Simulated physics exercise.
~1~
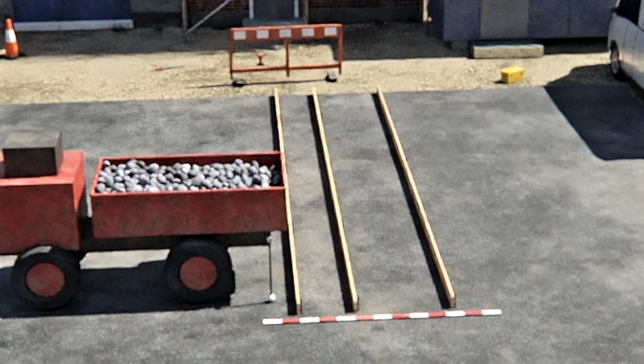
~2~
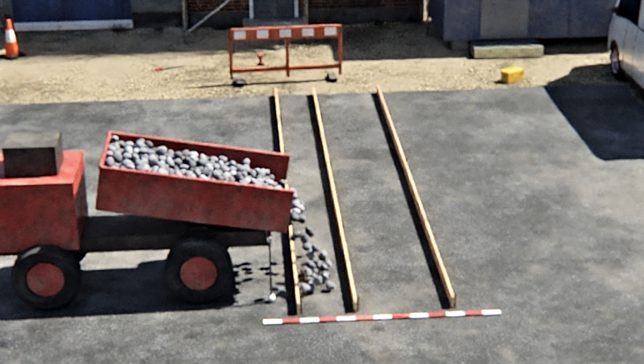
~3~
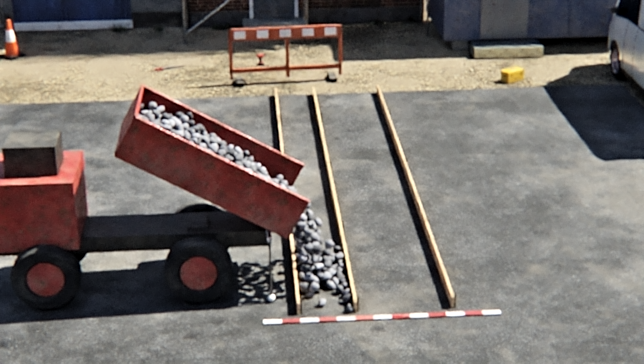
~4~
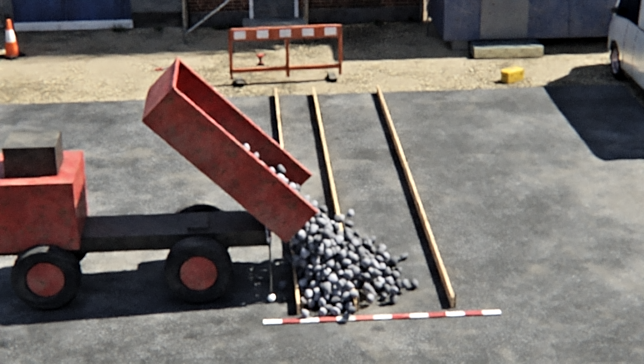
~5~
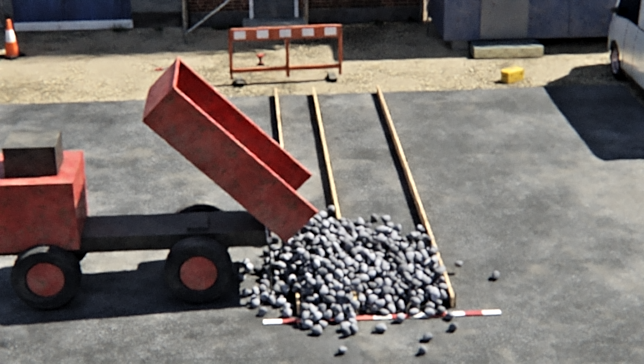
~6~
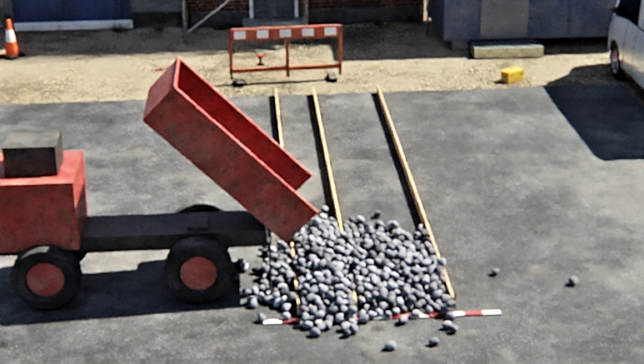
A red tipper truck raised its body steeply and poured its load of grey cobbles onto the tarmac to the right, where they spread across the wooden planks and over the striped staff, ending in a broad heap with a few strays beyond.
